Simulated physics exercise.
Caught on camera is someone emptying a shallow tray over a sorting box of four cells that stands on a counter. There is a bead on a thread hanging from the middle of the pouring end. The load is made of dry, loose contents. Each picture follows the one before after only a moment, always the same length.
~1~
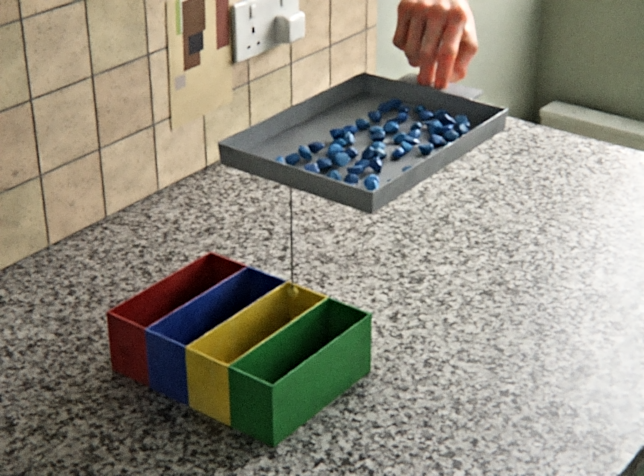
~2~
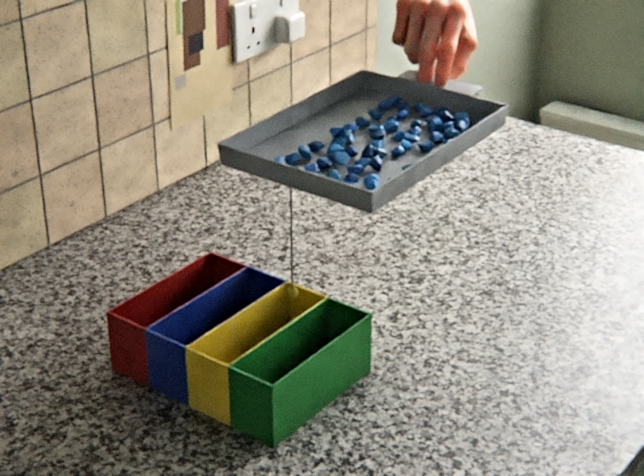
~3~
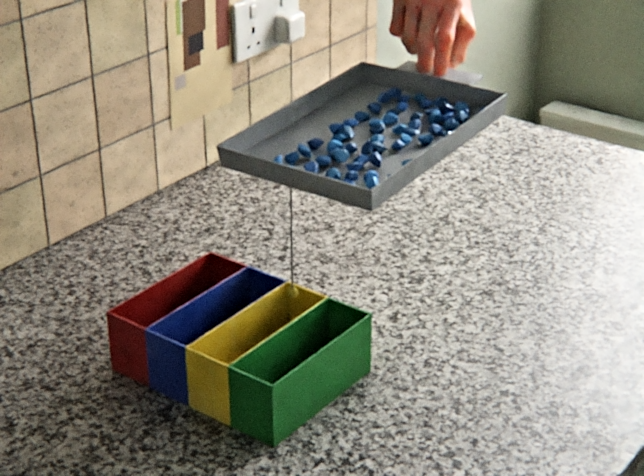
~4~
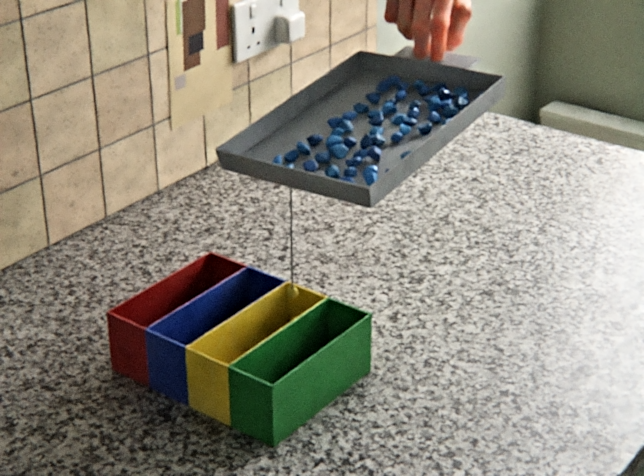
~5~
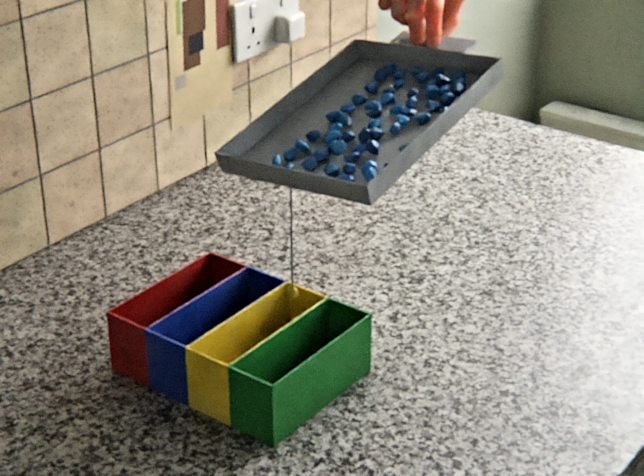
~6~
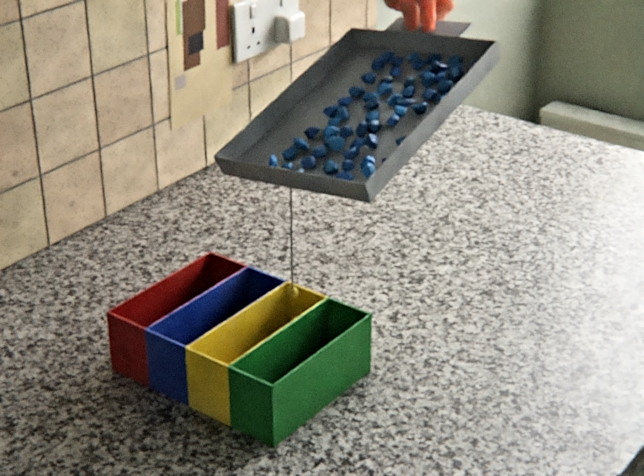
A hand raises the back of a gray tray of blue stones above four colored compartments.
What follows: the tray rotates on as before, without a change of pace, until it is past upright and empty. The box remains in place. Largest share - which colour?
Blue cell.
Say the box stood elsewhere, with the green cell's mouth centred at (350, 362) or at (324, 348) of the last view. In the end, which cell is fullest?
Try 1 - the cell in red; try 2 - the red cell.
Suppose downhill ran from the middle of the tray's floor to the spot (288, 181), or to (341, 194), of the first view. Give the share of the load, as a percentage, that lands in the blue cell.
I'd say roughly 30 percent with the first slope, 0 percent with the other.
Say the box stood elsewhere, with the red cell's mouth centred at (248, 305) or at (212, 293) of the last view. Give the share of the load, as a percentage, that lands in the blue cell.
In order, 0 % and 30 %.
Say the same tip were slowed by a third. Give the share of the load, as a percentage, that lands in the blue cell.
Around 60 in every hundred.
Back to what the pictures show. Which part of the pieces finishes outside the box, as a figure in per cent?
Somewhere around 0 in a hundred.
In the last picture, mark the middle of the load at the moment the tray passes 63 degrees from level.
The load's middle is around (253, 156).
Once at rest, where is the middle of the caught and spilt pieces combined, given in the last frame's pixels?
Around (221, 349).
Just after the last frame, tray tipped steeply; almost all on the tray; just a few falling or outside the box.
A moment on, tray tipped past a quarter turn; roughly half on the tray; roughly a quarter in the red cell; roughly a quarter in the blue cell; just a few in the yellow cell; about a tenth falling or outside the box.
Further on, tray tipped past a quarter turn; roughly half in the blue cell; roughly a third in the red cell; about a tenth in the yellow cell.
When it is over, tray tipped past a quarter turn; roughly half in the blue cell; roughly a third in the red cell; about a tenth in the yellow cell; not one in the green cell.
